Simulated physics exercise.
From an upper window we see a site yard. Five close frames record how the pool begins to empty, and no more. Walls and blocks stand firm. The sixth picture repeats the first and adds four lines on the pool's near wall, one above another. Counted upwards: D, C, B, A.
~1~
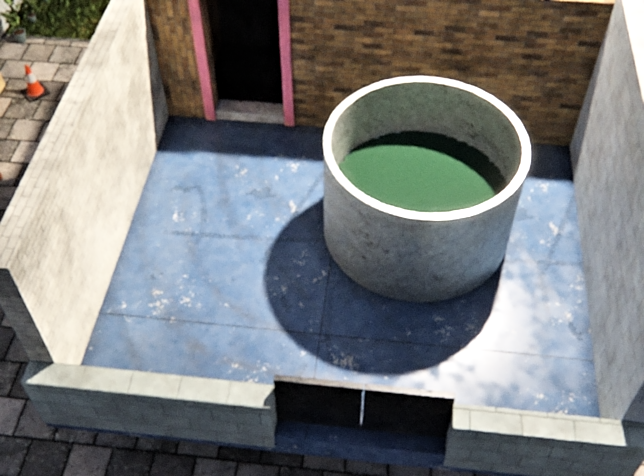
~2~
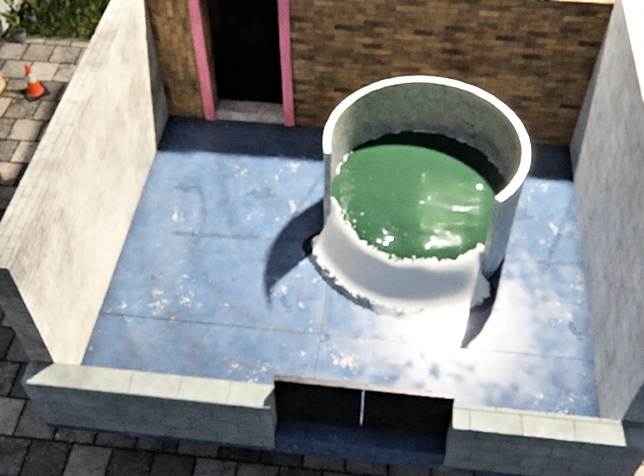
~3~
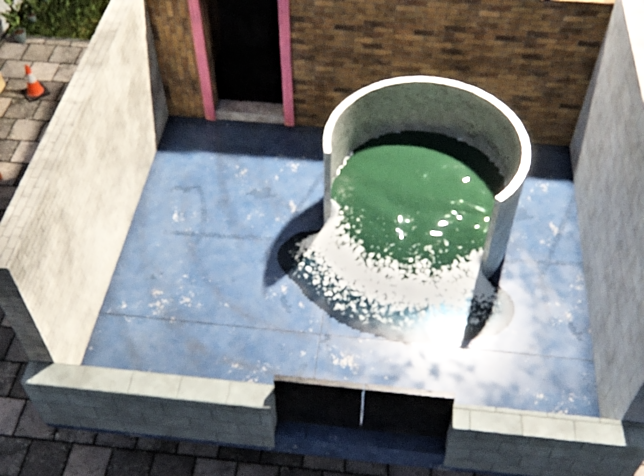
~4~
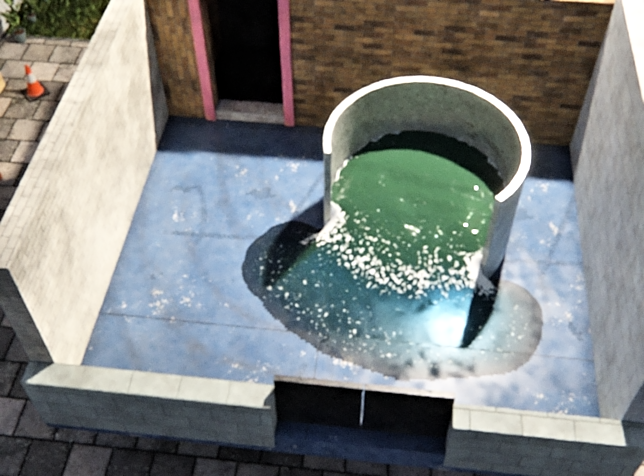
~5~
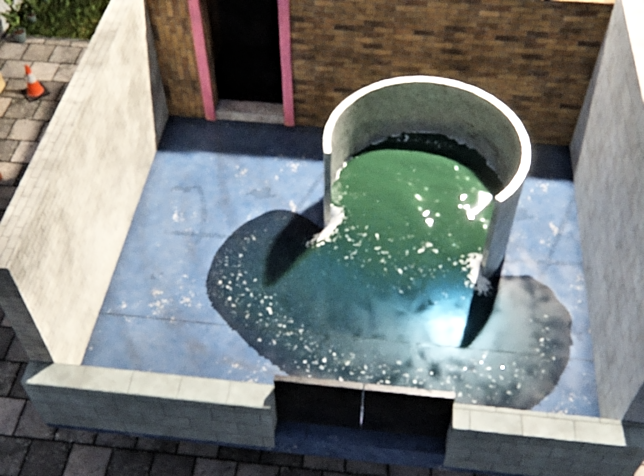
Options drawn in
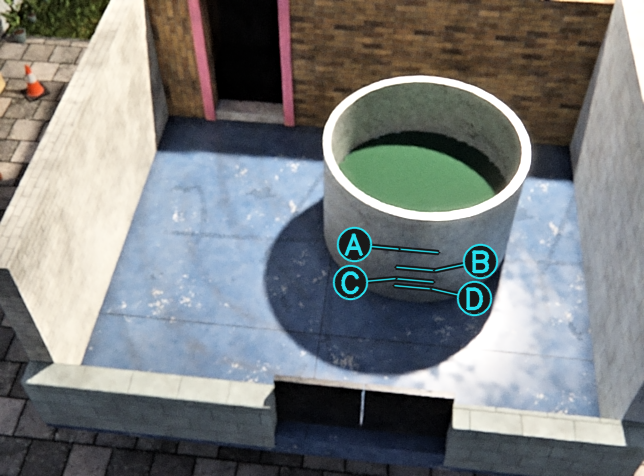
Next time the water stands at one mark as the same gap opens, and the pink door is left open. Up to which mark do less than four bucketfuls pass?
The limit is B.
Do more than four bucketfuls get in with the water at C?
No, not at all.
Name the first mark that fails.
It is A.
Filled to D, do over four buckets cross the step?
No.
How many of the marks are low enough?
Three.
In cyan, A at (418, 250); B at (415, 268); C at (414, 280); D at (413, 287); from the bottom up D, C, B, A.
If A is chosen, about 11 bucketfuls get in.
If B is chosen, a bucket or two gets in.
If C is chosen, nothing gets over.
If D is chosen, nothing gets over.
